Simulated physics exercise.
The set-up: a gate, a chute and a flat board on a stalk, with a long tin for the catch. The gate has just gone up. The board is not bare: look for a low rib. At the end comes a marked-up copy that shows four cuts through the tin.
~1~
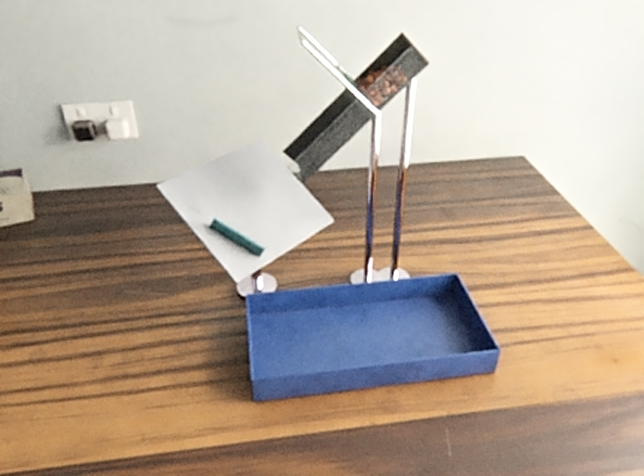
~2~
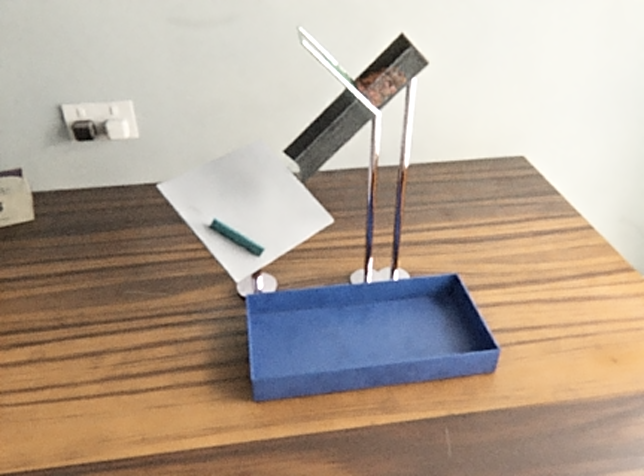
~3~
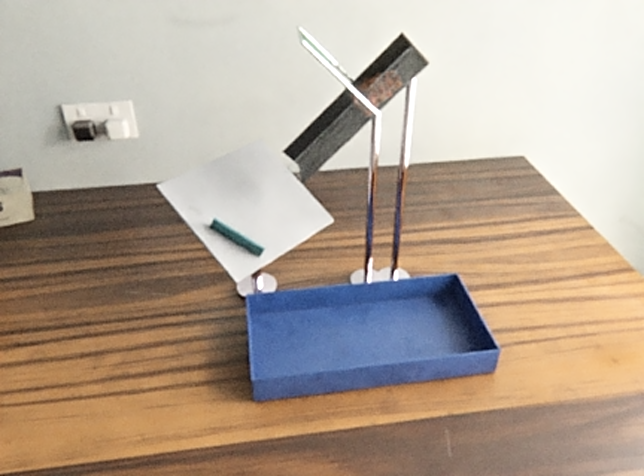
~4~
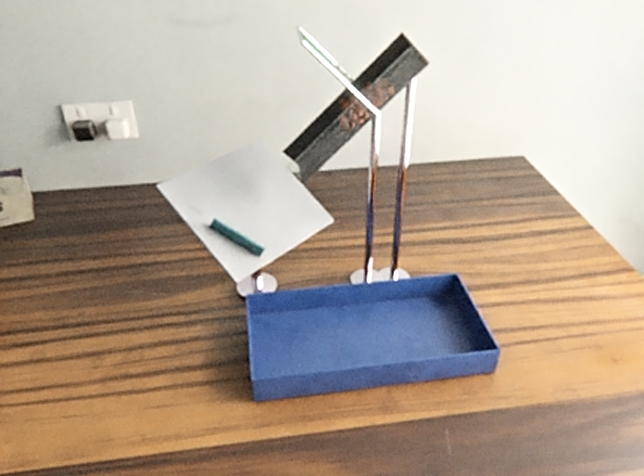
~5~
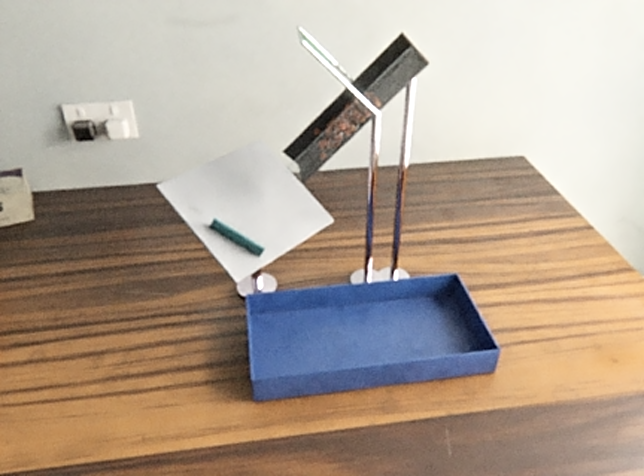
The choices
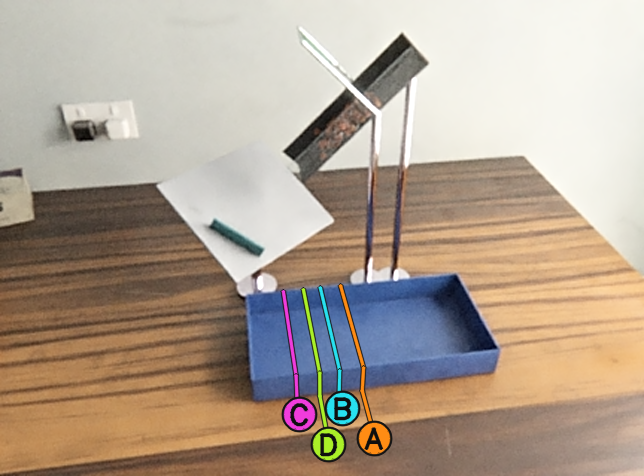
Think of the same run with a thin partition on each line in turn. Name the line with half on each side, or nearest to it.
I would pick line D.
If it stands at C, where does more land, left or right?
The right side.
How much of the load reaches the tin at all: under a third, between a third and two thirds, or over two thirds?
Over two thirds.
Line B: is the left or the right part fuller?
Left.
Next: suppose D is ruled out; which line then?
B.
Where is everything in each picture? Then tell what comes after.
The first frame shows load behind the gate near (379, 82), clay pellets; lip of the chute near (301, 175), sloping fairly steeply.
The second frame shows middle of the board near (250, 204), tilted fairly steeply; middle of its low edge near (289, 249); of its high edge near (212, 160).
The third frame shows front corners of the tin near (252, 379) and (500, 350), empty; front of the load near (359, 106).
The fourth frame shows middle of the load near (364, 108); its front near (343, 124), close to a third of the way to the lip; rib from (214, 218) to (265, 249).
The fifth frame shows middle of the load near (351, 120); its front near (323, 155), close to two thirds of the way to the lip.
On the marked copy, line A crosses the front rim at (363, 366); line B crosses the front rim at (339, 369); line C crosses the front rim at (295, 374); line D crosses the front rim at (319, 371).
If A is chosen, of what is caught, all but a few on the left of the divider, only a few on the right.
If B is chosen, of what is caught, the bulk on the left of the divider, a small share on the right.
If C is chosen, of what is caught, only a few on the left of the divider, all but a few on the right.
If D is chosen, of what is caught, close to half on the left of the divider, close to half on the right.
